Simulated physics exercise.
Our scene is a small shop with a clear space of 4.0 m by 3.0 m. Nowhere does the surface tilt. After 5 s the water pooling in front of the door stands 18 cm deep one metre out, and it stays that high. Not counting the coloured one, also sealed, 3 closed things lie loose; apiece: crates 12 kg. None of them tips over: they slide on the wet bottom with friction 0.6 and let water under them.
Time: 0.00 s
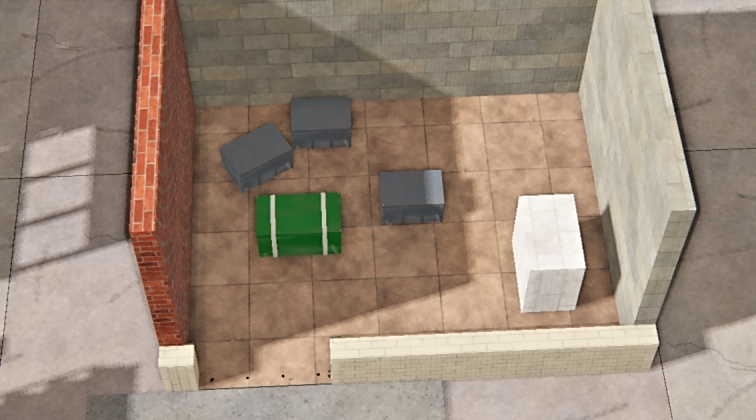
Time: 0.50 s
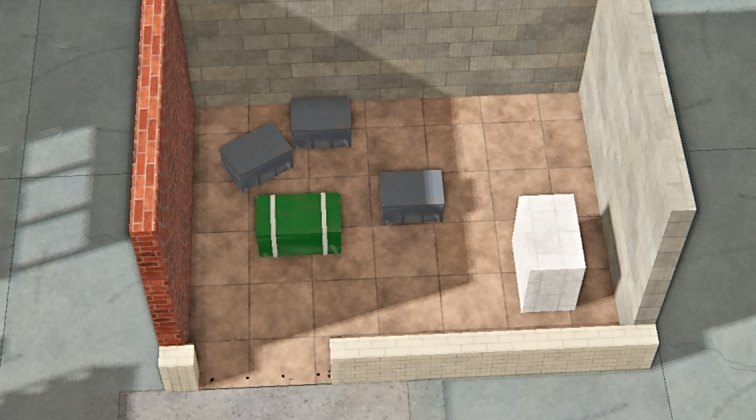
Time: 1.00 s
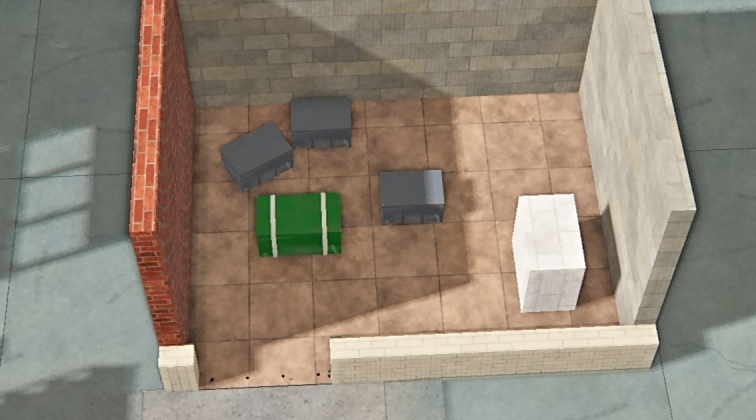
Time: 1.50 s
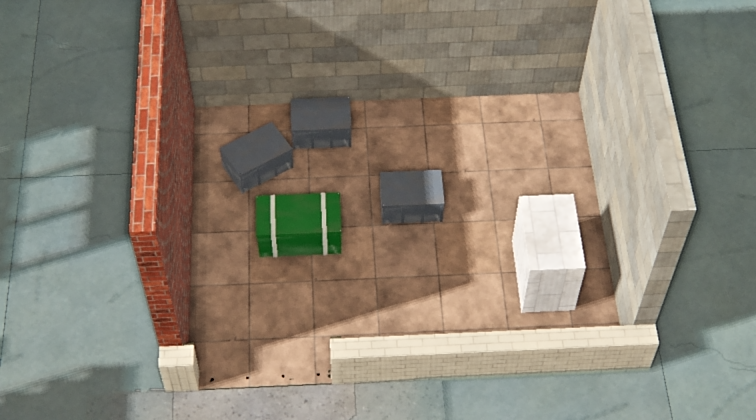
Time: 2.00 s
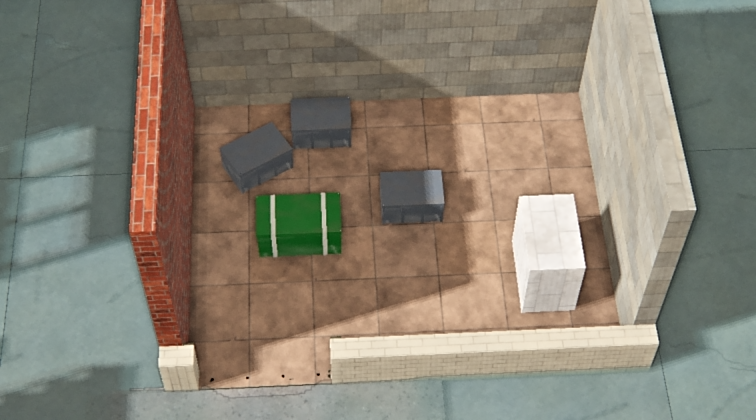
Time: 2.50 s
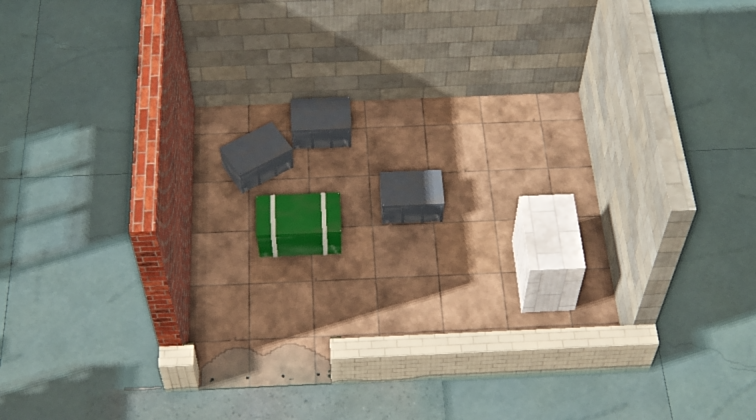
Water spreads over the ground outside and reaches the doorway, while the green trunk stays still.
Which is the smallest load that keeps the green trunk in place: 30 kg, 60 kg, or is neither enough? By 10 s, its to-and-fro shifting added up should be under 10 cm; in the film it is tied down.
My call: It requires the heavier amount.
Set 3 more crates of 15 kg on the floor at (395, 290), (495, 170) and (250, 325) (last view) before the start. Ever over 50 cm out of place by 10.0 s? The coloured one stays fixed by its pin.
In that order: Beyond it, within it, beyond it.
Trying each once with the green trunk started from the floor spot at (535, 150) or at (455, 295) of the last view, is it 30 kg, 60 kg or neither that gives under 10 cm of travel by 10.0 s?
In that order: Just the heavier works; both loads work.
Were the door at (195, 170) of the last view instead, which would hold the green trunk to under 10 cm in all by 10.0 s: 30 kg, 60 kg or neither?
If so, then the first option suffices.
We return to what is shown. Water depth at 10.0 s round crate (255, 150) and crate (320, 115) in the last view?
Depth approx. 6 cm / 5 cm.
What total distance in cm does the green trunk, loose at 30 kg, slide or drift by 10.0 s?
Adding it all up, something like 140 cm.
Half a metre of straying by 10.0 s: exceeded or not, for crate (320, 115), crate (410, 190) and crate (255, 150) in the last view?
Beyond, below, beyond.
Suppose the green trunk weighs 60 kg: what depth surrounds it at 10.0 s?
8 cm, roughly.
After 3.5 s the green trunk would be 0 cm from its start with 30 kg and 0 cm from its start with 60 kg; 0 cm of water round it then.
After 4.5 s the green trunk would be 0 cm from its start with 30 kg and 0 cm from its start with 60 kg; 4 cm of water round it then.
After 7.0 s the green trunk would be 22 cm from its start with 30 kg and 0 cm from its start with 60 kg; 6 cm of water round it then.
After 10.0 s the green trunk would be 125 cm from its start with 30 kg and 0 cm from its start with 60 kg; 8 cm of water round it then.
